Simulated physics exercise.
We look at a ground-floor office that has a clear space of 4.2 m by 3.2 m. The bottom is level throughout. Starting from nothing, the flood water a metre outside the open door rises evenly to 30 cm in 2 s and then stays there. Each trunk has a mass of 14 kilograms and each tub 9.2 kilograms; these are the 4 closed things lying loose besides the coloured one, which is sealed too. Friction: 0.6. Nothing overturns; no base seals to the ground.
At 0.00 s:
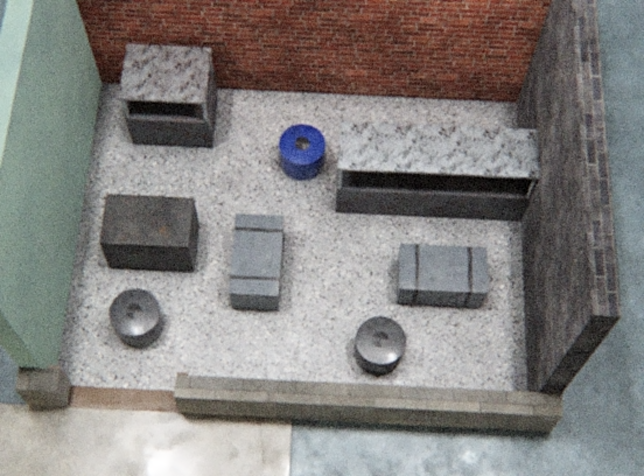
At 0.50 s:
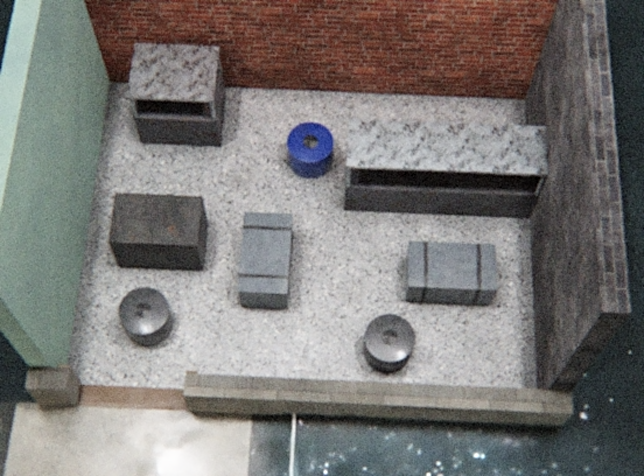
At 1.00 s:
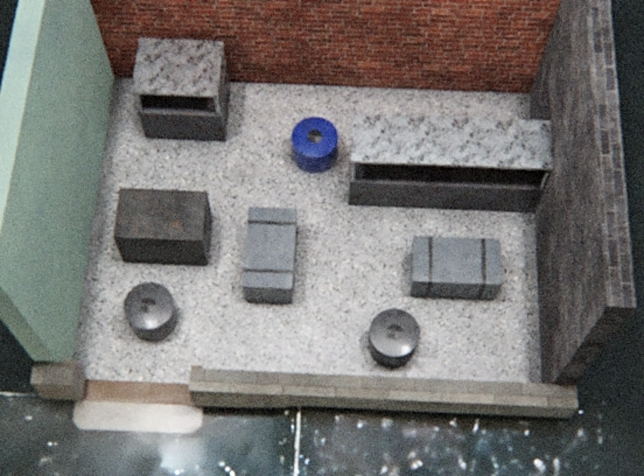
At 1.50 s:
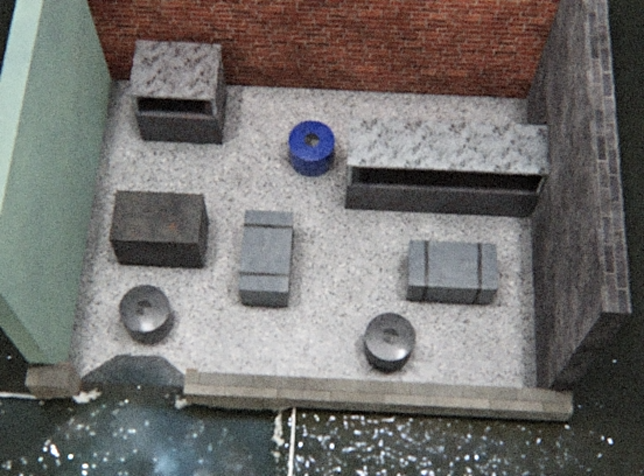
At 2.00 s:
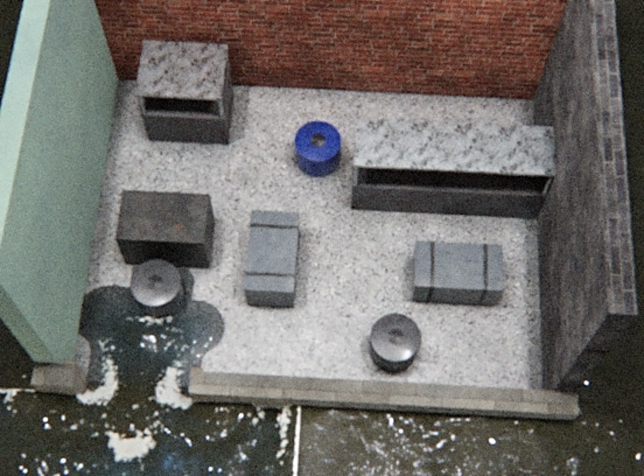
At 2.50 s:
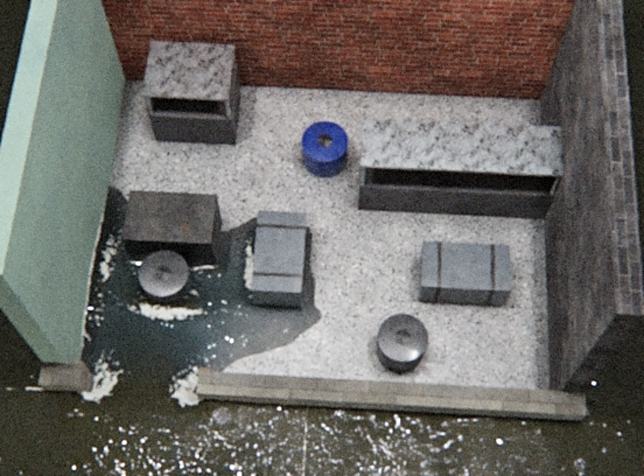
In a walled room, dark water enters through the front gap and shifts a round grey object.
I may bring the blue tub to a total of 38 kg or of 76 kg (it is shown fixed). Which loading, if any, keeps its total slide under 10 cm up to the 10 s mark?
The lower one.
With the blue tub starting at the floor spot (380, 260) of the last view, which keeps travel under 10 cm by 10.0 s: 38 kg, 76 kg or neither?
Here the lighter suffices.
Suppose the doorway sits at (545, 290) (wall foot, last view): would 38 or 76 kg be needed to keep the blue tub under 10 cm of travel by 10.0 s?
If so, even the lighter mass works.
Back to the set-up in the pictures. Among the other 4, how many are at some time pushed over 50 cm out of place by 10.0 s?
That comes to 4.
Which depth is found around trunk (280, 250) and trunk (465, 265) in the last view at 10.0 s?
I'd estimate 15 cm for the first and 16 cm for the second.
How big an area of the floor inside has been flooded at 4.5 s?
Close to 8.5 m2, I'd say.
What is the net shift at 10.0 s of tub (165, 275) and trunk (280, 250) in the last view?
In turn: 30 cm, 140 cm.
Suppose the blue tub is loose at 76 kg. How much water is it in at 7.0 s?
Depth: Approx. 9 cm.
After 3.5 s the blue tub would be 0 cm from its start with 38 kg and 0 cm from its start with 76 kg; 4 cm of water round it then.
After 4.5 s the blue tub would be 0 cm from its start with 38 kg and 0 cm from its start with 76 kg; 7 cm of water round it then.
After 7.0 s the blue tub would be 0 cm from its start with 38 kg and 0 cm from its start with 76 kg; 9 cm of water round it then.
After 10.0 s the blue tub would be 0 cm from its start with 38 kg and 0 cm from its start with 76 kg; 13 cm of water round it then.
